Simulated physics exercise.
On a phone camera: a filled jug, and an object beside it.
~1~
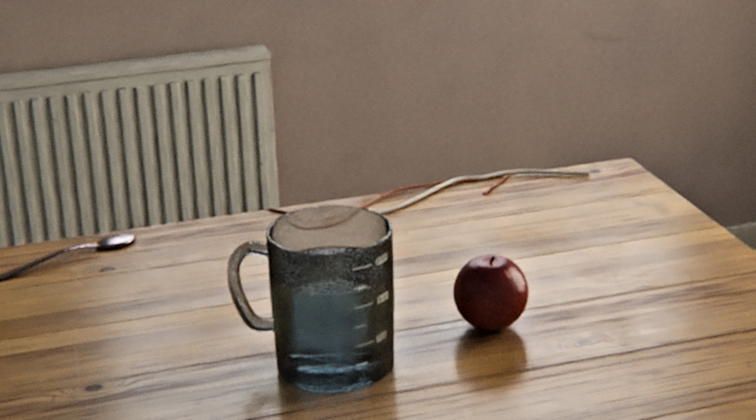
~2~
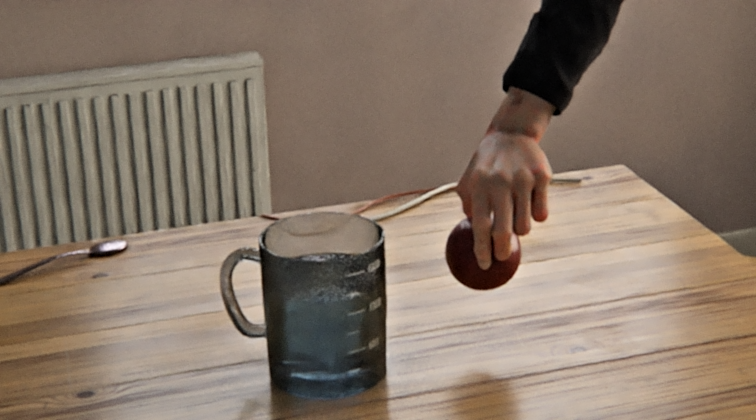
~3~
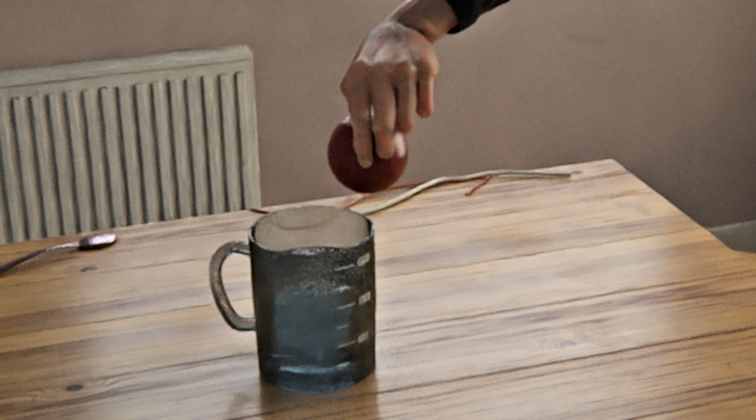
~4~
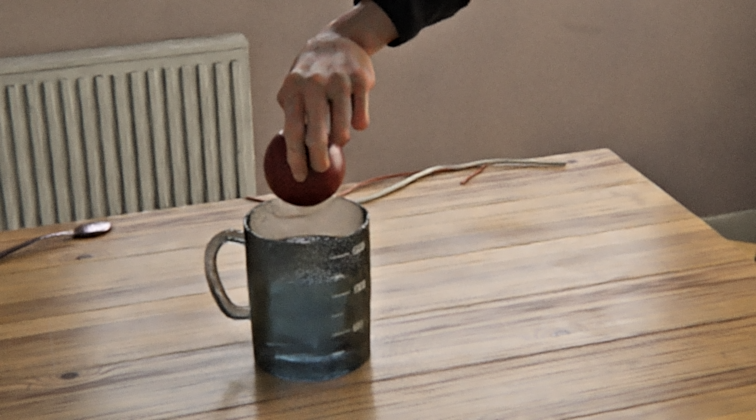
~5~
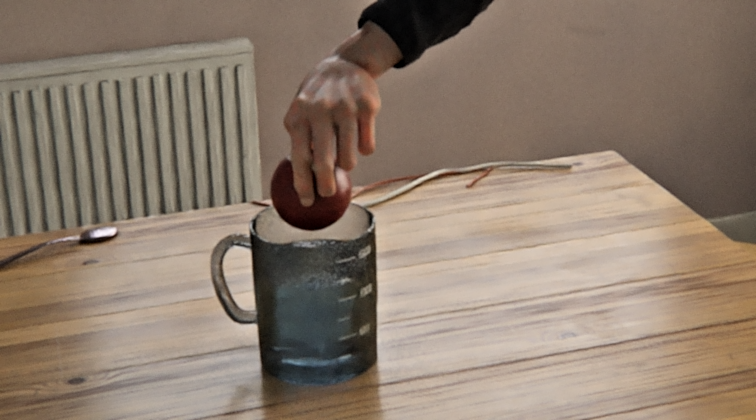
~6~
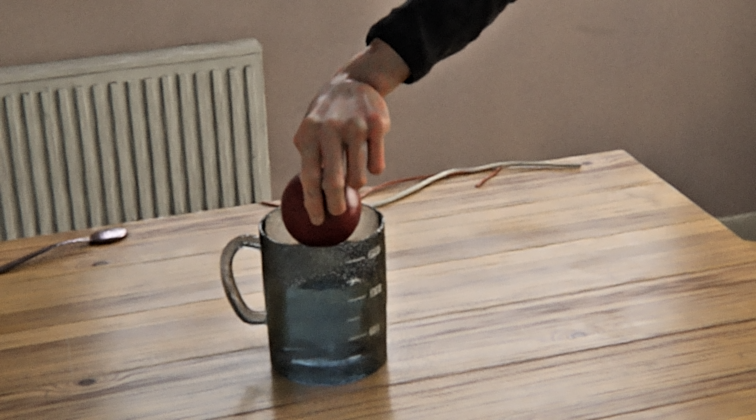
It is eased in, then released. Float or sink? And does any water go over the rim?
Thing - stays up. Jug - nothing spills.
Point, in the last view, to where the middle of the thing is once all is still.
Centre, approximately: (324, 262).
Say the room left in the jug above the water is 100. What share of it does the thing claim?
It comes to around 50 per cent.
Soon after, the apple enters the water; the jug is about three quarters full.
Later, the apple comes up again; the jug is about three quarters full.
In the end, the apple floats; the jug is about three quarters full; nothing is spilt.
